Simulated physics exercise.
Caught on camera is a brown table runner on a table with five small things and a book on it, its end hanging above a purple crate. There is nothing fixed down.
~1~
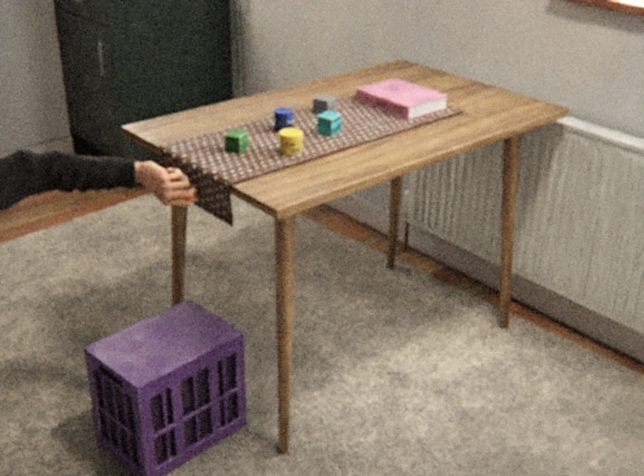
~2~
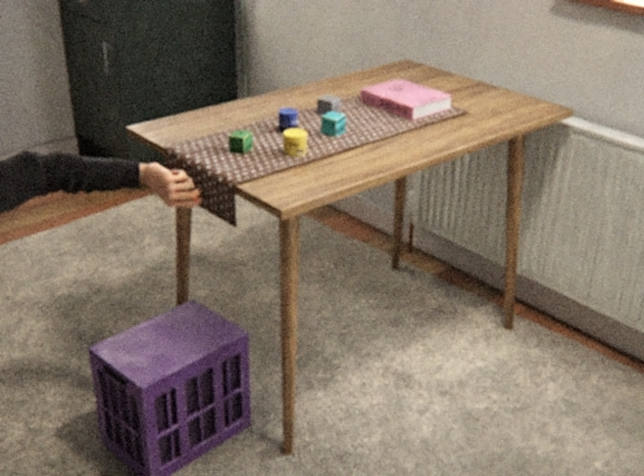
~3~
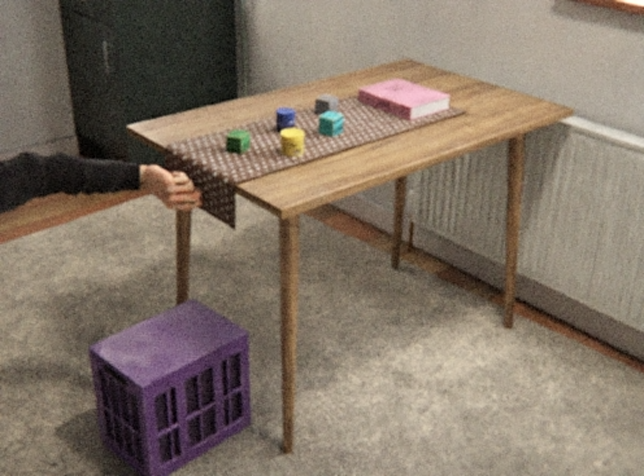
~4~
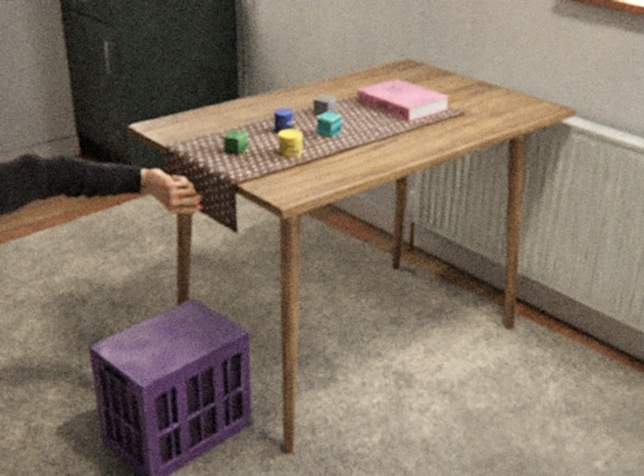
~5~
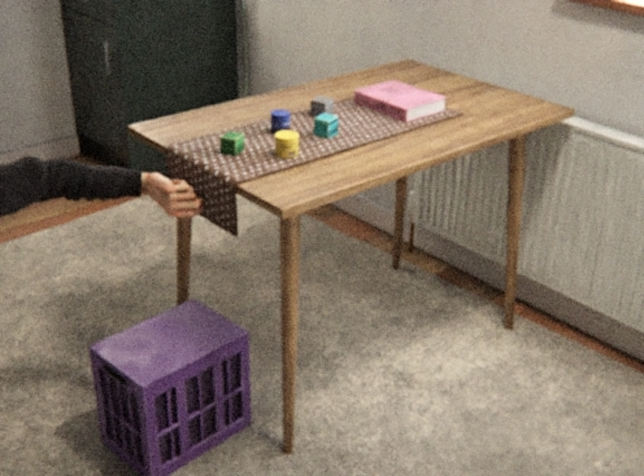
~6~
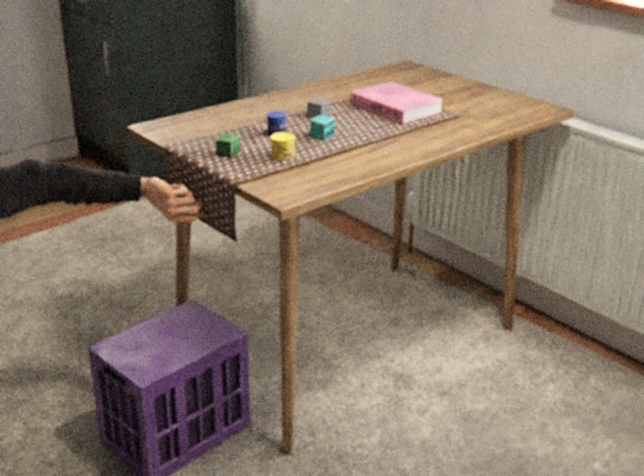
In a room with grey carpet, a hand grips the hanging end of a brown runner on a wooden table, above a purple crate. At first the objects barely shift; then the hand draws the runner slightly downward, and the book and five small items slide a little left with it.
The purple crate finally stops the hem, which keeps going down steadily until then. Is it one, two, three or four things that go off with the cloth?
Three go off with it.
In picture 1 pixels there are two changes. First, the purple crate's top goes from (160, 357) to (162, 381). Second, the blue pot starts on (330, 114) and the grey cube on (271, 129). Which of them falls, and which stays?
In the end the blue pot rides it out; meanwhile the grey cube gets dislodged.
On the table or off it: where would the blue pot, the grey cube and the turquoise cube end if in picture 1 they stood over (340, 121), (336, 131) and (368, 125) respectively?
So the blue pot stays aboard, the grey cube stays aboard, and the turquoise cube stays aboard.
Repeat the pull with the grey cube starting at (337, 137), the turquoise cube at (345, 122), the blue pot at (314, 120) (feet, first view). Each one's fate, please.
Grey cube: Safe. Turquoise cube: Safe. Blue pot: Safe.
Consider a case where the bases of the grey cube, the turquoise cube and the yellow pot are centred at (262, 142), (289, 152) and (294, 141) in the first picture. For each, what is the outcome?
First the grey cube, which is lost, then the turquoise cube, which is lost, and finally the yellow pot, which is lost.
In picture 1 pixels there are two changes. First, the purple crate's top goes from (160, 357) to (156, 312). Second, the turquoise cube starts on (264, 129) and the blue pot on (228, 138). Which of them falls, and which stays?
Observed: Turquoise cube remains seated; blue pot departs.
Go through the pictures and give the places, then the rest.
The first picture shows hem (233, 226); green cube (236, 133); yellow pot (291, 132); blue pot (284, 110); turquoise cube (330, 115); grey cube (325, 97); top of the crate (160, 357).
The second picture shows hem (237, 227); green cube (241, 134).
The third picture shows hem (235, 231); yellow pot (292, 133).
The fourth picture shows hem (238, 233); blue pot (284, 112); top of the crate (165, 356).
The fifth picture shows hem (237, 238); turquoise cube (326, 117).
The sixth picture shows hem (237, 242); green cube (228, 137); yellow pot (283, 137); blue pot (276, 114); turquoise cube (323, 119); grey cube (319, 101).
Early on, hem near (202, 298); green cube and yellow pot gone.
Midway, hem on the crate; green cube, yellow pot and blue pot gone.
Finally, hem on the crate; green cube, yellow pot and blue pot gone. The table loses three.
